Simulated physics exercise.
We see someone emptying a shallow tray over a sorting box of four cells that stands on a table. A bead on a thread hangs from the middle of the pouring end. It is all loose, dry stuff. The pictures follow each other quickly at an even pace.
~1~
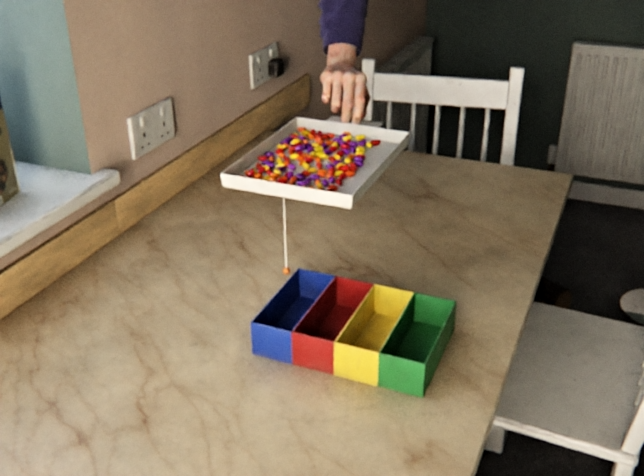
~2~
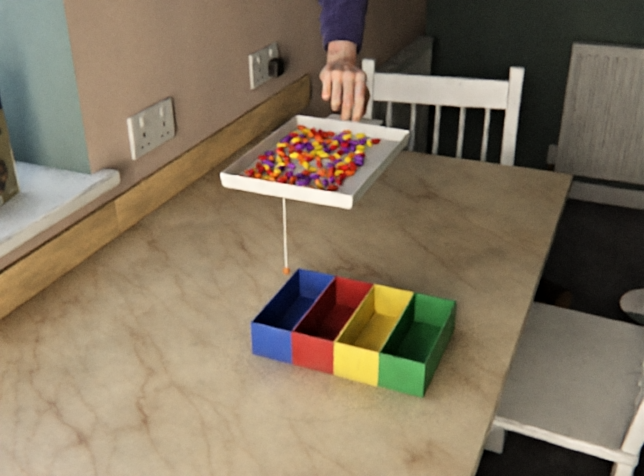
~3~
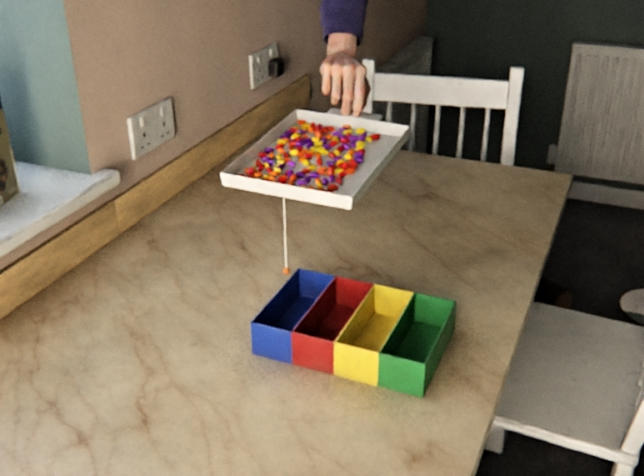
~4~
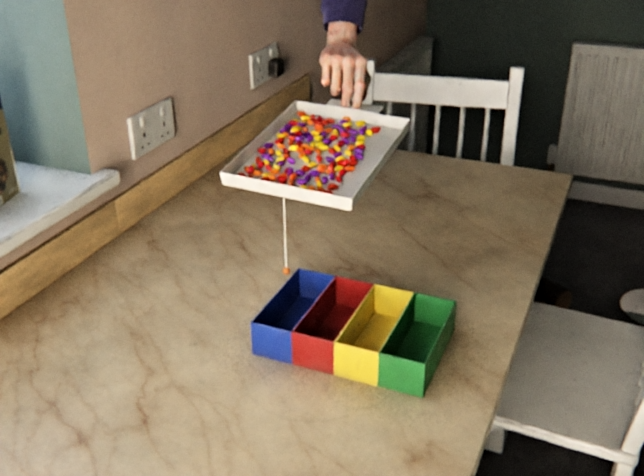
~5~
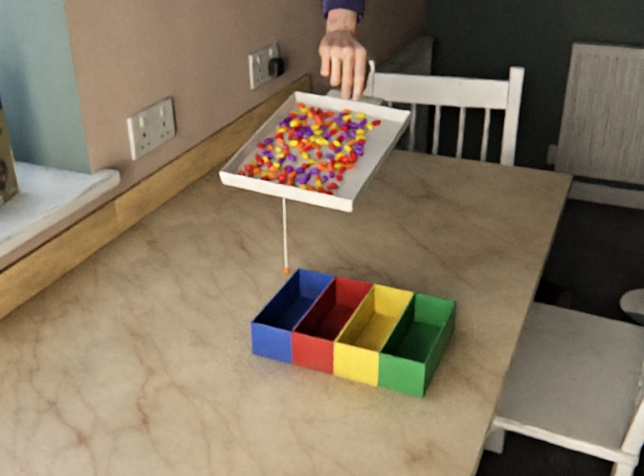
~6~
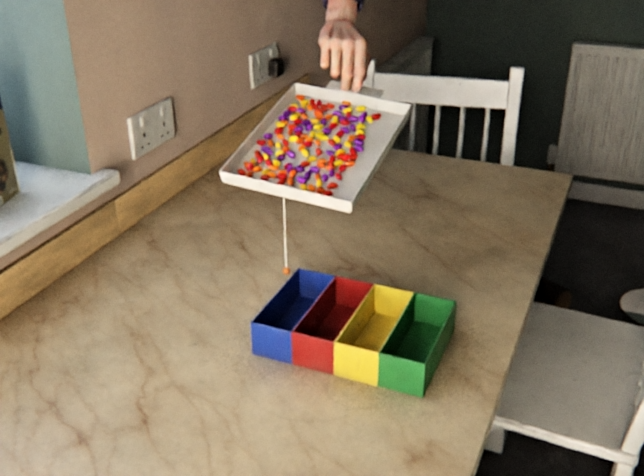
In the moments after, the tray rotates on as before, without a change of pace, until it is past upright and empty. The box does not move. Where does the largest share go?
The red cell gets the most.
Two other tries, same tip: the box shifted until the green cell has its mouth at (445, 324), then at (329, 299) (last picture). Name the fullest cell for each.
At the first place the blue cell, at the second green.
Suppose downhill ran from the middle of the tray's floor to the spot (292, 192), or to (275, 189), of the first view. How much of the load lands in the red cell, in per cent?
In turn 20 and 0 in a hundred.
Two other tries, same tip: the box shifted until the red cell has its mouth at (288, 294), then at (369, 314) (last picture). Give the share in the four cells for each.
In turn 100 and 50 in a hundred.
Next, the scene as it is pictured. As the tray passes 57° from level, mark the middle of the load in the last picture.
Roughly at (305, 170).
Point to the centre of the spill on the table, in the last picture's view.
Around (236, 335).
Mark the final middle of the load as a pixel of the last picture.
Close to (314, 338).
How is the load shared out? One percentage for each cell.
Blue cell: 40 %, red cell: 50 %, yellow cell: 0 %, green cell: 0 %.
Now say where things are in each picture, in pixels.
The first picture shows corners of the pouring end at (222, 173) and (351, 195), level; middle of the load at (310, 158), jelly beans; bead on its thread at (286, 271); blue cell at (272, 340); red cell at (313, 350); yellow cell at (356, 361); green cell at (401, 372).
The second picture shows corners of the pouring end at (222, 173) and (351, 195), level; middle of the load at (310, 157).
The third picture shows corners of the pouring end at (222, 172) and (351, 196), tipped barely, lowest at the right corner; middle of the load at (310, 154).
The fourth picture shows corners of the pouring end at (222, 172) and (351, 198), tipped a little, lowest at the right corner; middle of the load at (310, 149).
The fifth picture shows corners of the pouring end at (222, 171) and (351, 199), tipped a little, lowest at the right corner; middle of the load at (309, 145).
The sixth picture shows corners of the pouring end at (221, 171) and (351, 201), tipped a little, lowest at the right corner; middle of the load at (309, 140); blue cell at (272, 340); red cell at (313, 350); yellow cell at (356, 361); green cell at (401, 372).
Soon, tray tipped steeply; nearly all on the tray; a stray few falling or outside the box.
A while on, tray tipped right over; most on the tray; a small part in the blue cell; a small part in the red cell; a small part falling or outside the box.
Towards the end, tray tipped past a quarter turn; about half in the red cell; about a third in the blue cell; a stray few in the yellow cell; a small part falling or outside the box.
Finally, tray tipped past a quarter turn; about half in the red cell; about a third in the blue cell; a stray few in the yellow cell; none in the green cell; a small part outside the box.
